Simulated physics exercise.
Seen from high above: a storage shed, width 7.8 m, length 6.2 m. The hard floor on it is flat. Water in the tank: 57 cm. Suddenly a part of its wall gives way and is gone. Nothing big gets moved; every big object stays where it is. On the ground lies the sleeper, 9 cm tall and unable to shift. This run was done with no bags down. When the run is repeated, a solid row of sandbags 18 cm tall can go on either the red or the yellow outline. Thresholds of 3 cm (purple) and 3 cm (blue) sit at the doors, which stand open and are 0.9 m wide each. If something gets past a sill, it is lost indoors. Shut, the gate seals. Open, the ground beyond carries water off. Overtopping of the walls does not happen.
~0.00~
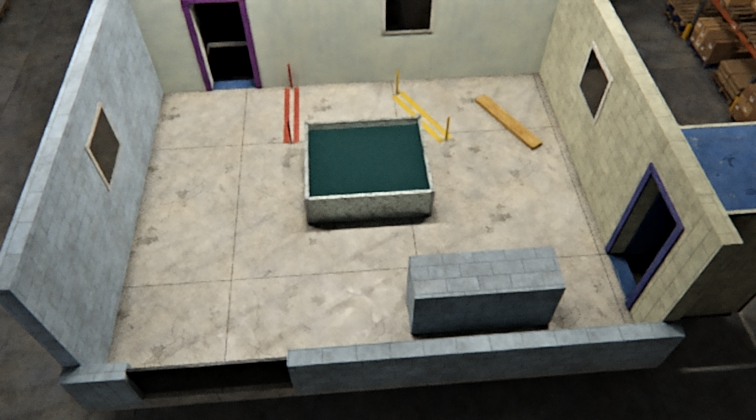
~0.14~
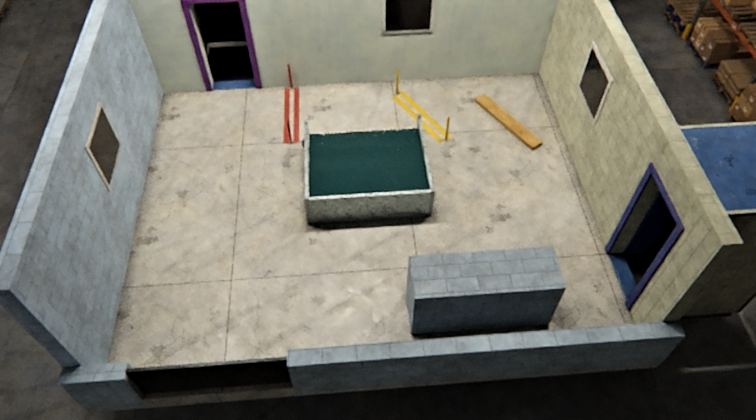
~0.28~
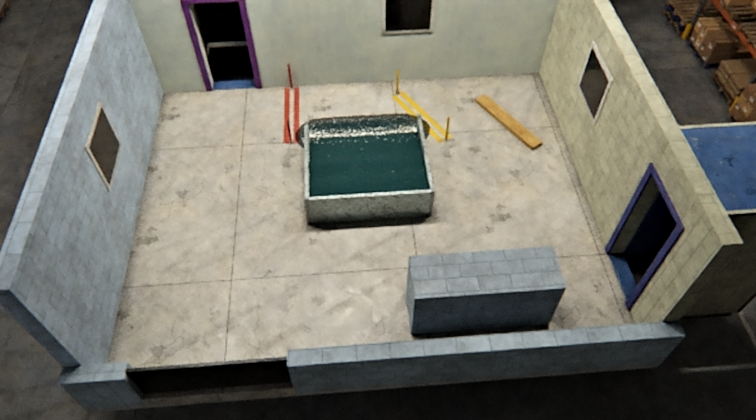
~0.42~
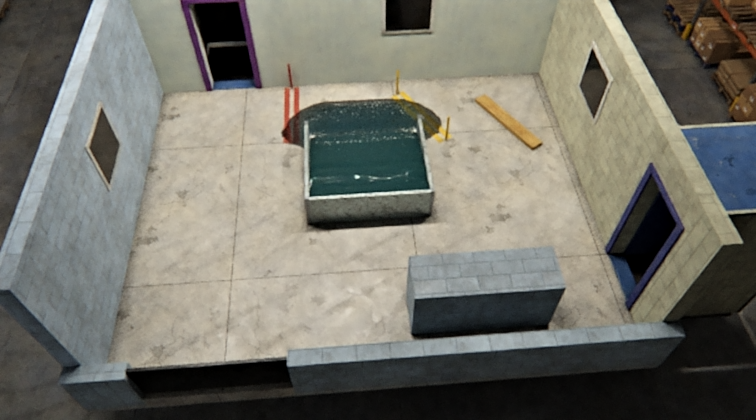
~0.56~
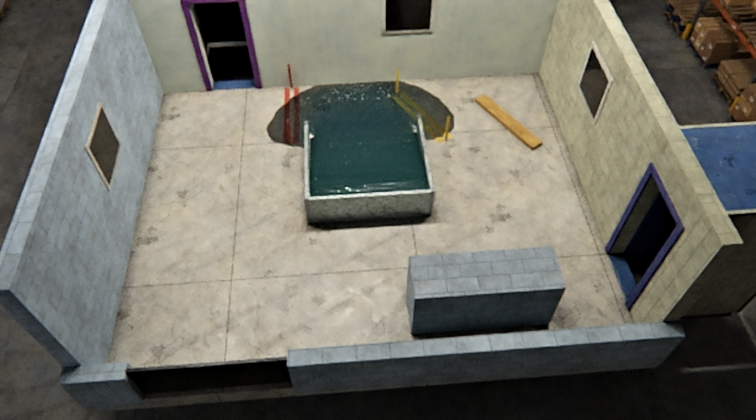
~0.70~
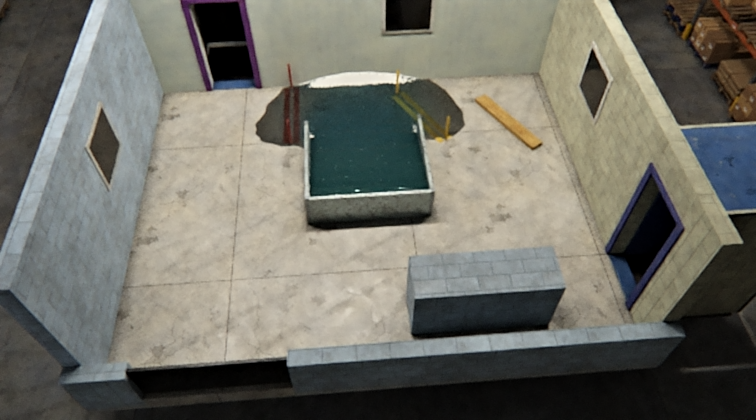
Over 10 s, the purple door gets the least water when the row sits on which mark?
When it sits on the red mark.
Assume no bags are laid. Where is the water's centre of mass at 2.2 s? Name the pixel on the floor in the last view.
Roughly (362, 123).
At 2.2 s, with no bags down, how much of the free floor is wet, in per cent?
Roughly 25 per cent of the floor is wet.
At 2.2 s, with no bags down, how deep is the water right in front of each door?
So purple stands at 10 cm, while blue stands at 0 cm.
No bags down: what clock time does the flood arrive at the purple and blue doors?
Times - purple 1.2 s, blue 4.0 s.
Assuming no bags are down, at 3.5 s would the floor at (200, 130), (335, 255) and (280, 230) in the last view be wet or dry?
One by one, I'd say swamped, spared and spared.
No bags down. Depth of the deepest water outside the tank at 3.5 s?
24 cm.
After 1.4 s water covers 15 % of the floor and is deepest (40 cm) near (358, 92) in the run without bags; in at the purple door, 0 L with no bags, 0 L with the row on red, 0 L on yellow.
After 2.2 s water covers 25 % of the floor and is deepest (31 cm) near (357, 86) in the run without bags; in at the purple door, 9 L with no bags, 0 L with the row on red, 12 L on yellow.
After 3.5 s water covers 40 % of the floor and is deepest (24 cm) near (538, 82) in the run without bags; in at the purple door, 29 L with no bags, 3 L with the row on red, 37 L on yellow.
After 6.0 s water covers 75 % of the floor and is deepest (14 cm) near (589, 348) in the run without bags; in at the purple door, 44 L with no bags, 3 L with the row on red, 59 L on yellow.
After 10.0 s water covers 100 % of the floor and is deepest (10 cm) near (345, 367) in the run without bags; in at the purple door, 69 L with no bags, 3 L with the row on red, 102 L on yellow.
